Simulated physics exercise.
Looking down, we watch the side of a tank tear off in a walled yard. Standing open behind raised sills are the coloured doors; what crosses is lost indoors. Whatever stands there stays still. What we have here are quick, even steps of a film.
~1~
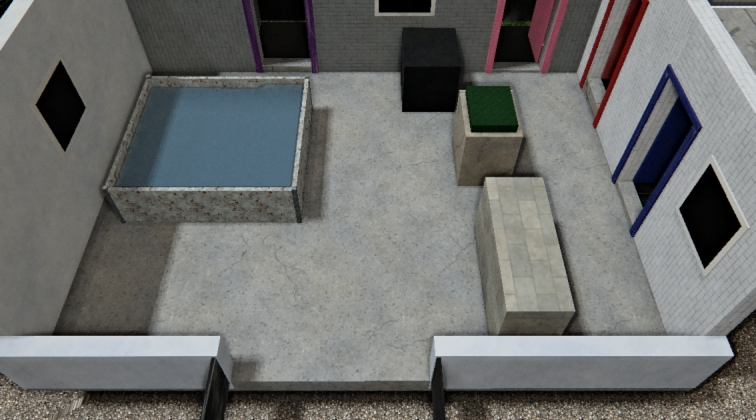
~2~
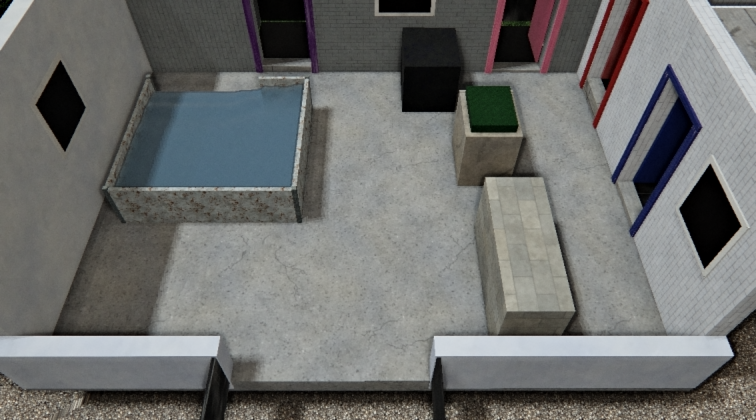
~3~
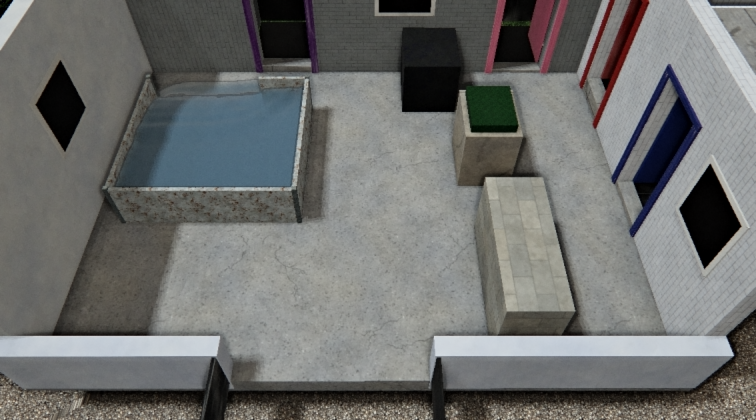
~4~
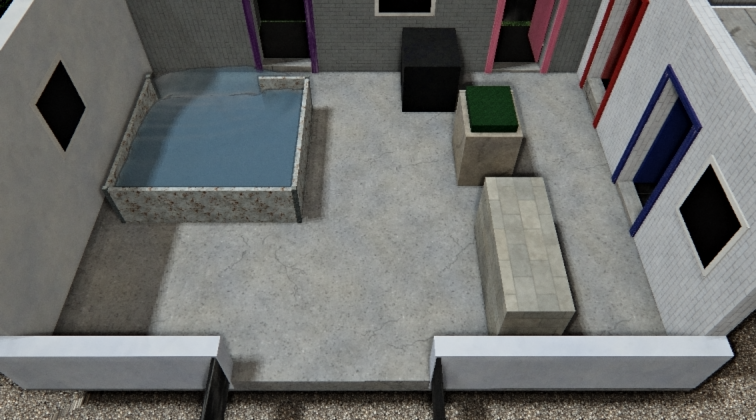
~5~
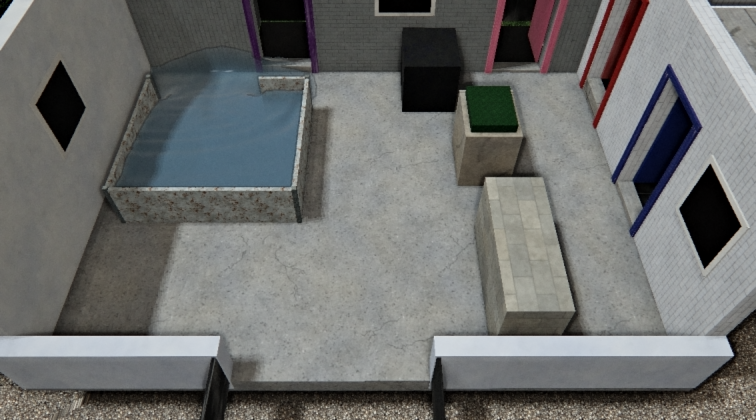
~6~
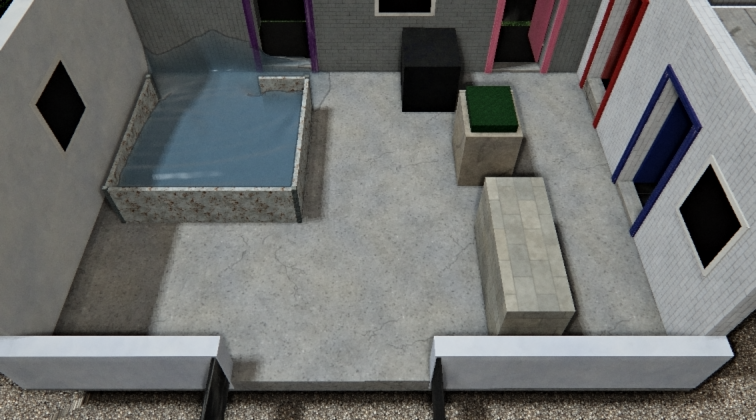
The clip shows a walled yard with coloured doors, still blocks and a stone-sided tank of water; the tank's far side gives way, and water pours out behind it, then rises in a thin splash against the back wall.
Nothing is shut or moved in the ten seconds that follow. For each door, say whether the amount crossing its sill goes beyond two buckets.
In order: I expect the blue door to let through an acceptable amount; I expect the red door to let through an acceptable amount; I expect the pink door to let through an acceptable amount; I expect the purple door to let through too much.
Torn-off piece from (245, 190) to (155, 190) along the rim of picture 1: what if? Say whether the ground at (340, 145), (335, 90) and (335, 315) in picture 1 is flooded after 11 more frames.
Unwetted, unwetted, submerged.
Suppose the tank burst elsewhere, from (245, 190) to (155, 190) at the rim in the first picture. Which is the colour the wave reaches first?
It's the door marked purple.
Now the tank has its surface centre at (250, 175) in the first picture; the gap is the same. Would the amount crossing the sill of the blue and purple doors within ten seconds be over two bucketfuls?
Blue stays within it, purple exceeds it.
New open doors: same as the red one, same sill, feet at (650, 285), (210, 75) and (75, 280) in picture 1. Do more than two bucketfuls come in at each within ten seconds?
One after the other: Stays under, passes that mark, holds.
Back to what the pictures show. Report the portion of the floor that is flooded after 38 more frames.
Around 75 percent.
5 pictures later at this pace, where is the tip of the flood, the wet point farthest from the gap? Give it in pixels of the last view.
Approximate pixel: (408, 72).
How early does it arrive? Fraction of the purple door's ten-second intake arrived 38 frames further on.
Roughly 95 per cent.
A moment on, water covers 15 % of the floor; the blue door not reached, the red door not reached, the pink door not reached, the purple door over two buckets in.
Next, water covers 25 % of the floor; the blue door not reached, the red door not reached, the pink door not reached, the purple door far over two buckets in.
Then, water covers 45 % of the floor; the blue door not reached, the red door not reached, the pink door wet at the sill, nothing in, the purple door far over two buckets in.
Later, water covers 75 % of the floor; the blue door wet at the sill, nothing in, the red door wet at the sill, nothing in, the pink door wet at the sill, nothing in, the purple door far over two buckets in.
In the end, water covers 95 % of the floor; the blue door wet at the sill, nothing in, the red door wet at the sill, nothing in, the pink door wet at the sill, nothing in, the purple door far over two buckets in.
